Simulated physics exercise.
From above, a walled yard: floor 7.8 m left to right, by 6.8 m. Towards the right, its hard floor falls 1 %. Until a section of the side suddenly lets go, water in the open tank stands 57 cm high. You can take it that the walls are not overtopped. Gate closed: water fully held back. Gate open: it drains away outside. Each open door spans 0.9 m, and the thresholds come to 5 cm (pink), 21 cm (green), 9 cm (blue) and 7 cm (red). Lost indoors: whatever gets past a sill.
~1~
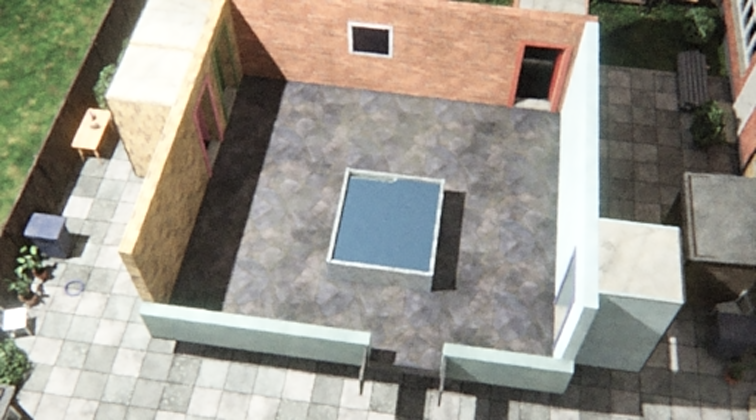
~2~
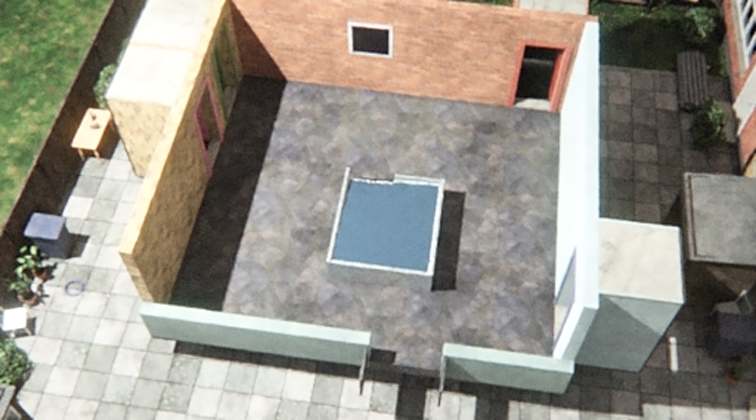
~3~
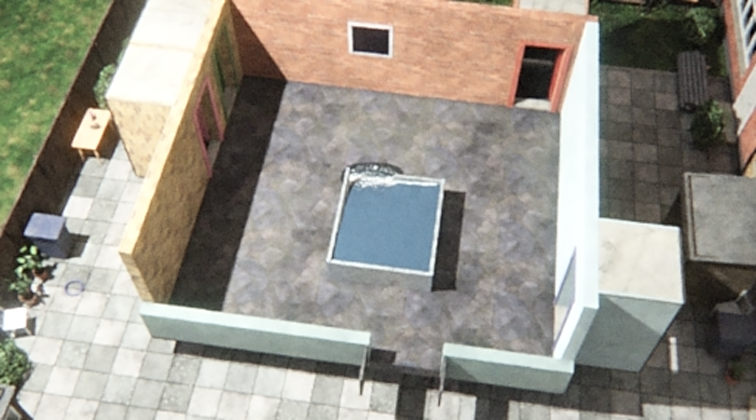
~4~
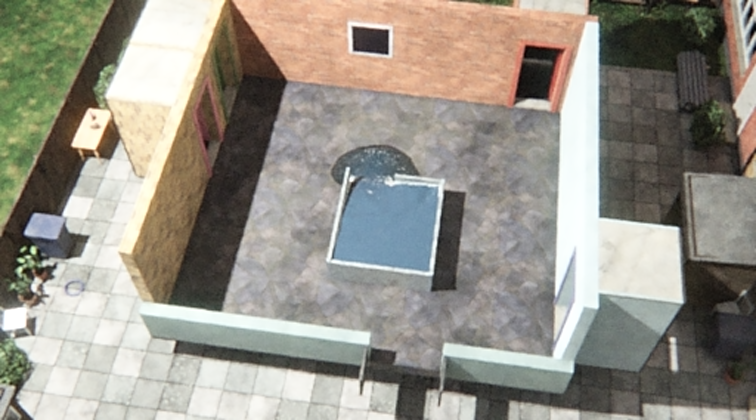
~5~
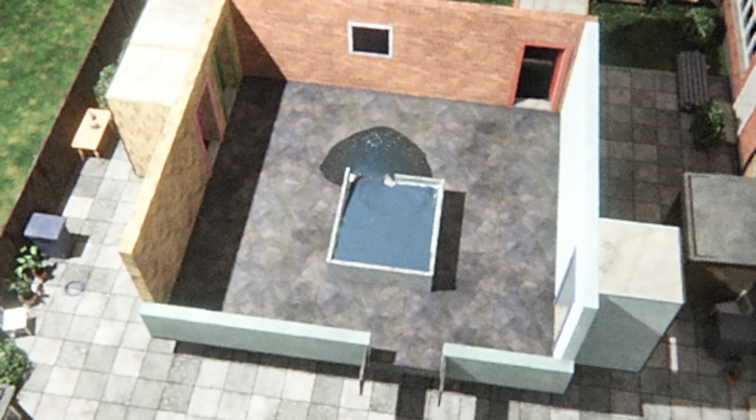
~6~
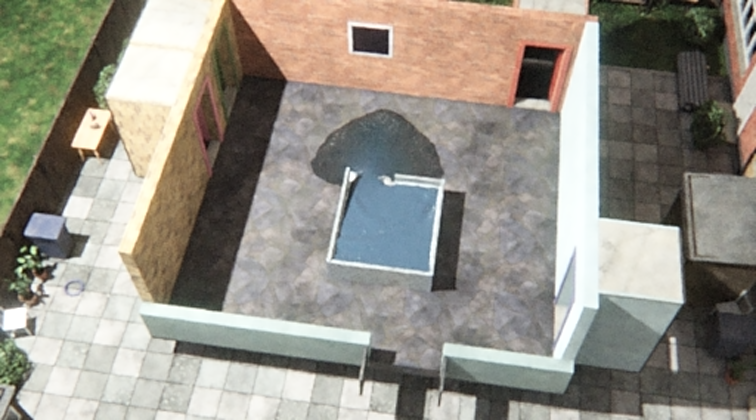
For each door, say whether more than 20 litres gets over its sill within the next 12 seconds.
At the pink door the total will be lower than the limit; at the green door the total will be lower than the limit; at the blue door the total will be lower than the limit; at the red door the total will be higher than the limit.
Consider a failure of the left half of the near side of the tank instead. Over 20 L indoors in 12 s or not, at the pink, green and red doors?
Result: Pink limit not passed, green limit not passed, red limit not passed.
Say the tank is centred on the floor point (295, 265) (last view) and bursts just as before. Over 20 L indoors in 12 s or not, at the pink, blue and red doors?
Checking the limit: Pink is beyond it, blue is within it and red is beyond it.
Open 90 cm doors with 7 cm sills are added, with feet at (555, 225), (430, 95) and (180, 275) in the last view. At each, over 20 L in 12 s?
The first one doesn't reach it, the second one exceeds it, and the third one doesn't reach it.
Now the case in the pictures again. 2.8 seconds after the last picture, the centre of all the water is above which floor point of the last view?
(378, 174).
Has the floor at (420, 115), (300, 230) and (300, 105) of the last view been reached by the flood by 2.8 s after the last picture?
Point 1: Reached; point 2: Unreached; point 3: Reached.
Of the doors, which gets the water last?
The blue door.
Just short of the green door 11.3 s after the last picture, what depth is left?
Around 4.0 cm deep.
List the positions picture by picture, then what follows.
In the first frame, still water, 57 cm deep, in the open tank at (388, 222).
In the second frame, the front is at a hidden place, 0.5 m from the gap on the open tank's far side; 0.2 m2 of floor is under water; 57 cm left at the back of the open tank.
In the third frame, water pours out on the open tank's far side and has run 0.8 m, to (399, 172); typically 9 cm deep outside, 57 cm at the open tank's back.
In the fourth frame, water pours out on the open tank's far side and has run 1.3 m, to (392, 150); typically 7 cm deep outside, 57 cm at the open tank's back.
In the fifth frame, the front is at (377, 130), 1.8 m from the gap on the open tank's far side; 2.8 m2 of floor is under water; 57 cm left at the back of the open tank.
In the sixth frame, water pours out on the open tank's far side and has run 2.3 m, to (380, 112); typically 4 cm deep outside, 56 cm at the open tank's back.
Then, 0.7 s after the last picture water covers 20 % of the floor and is deepest (32 cm) near (364, 183); pink door not reached, green door not reached, blue door not reached, red door not reached.
Then, 1.5 s after the last picture water covers 25 % of the floor and is deepest (27 cm) near (382, 93); pink door not reached, green door not reached, blue door not reached, red door not reached.
Then, 2.8 s after the last picture water covers 30 % of the floor and is deepest (23 cm) near (257, 78); pink door not reached, green door 16 cm at the sill, 0 L in, blue door not reached, red door 6 cm at the sill, 0 L in.
Then, 6.3 s after the last picture water covers 75 % of the floor and is deepest (14 cm) near (554, 119); pink door 5 cm at the sill, 0 L in, green door 10 cm at the sill, 0 L in, blue door 3 cm at the sill, 0 L in, red door 10 cm at the sill, 23 L in.
Then, 11.3 s after the last picture water covers 95 % of the floor and is deepest (10 cm) near (554, 119); pink door 3 cm at the sill, 1 L in, green door 4 cm at the sill, 0 L in, blue door 7 cm at the sill, 0 L in, red door 9 cm at the sill, 46 L in.
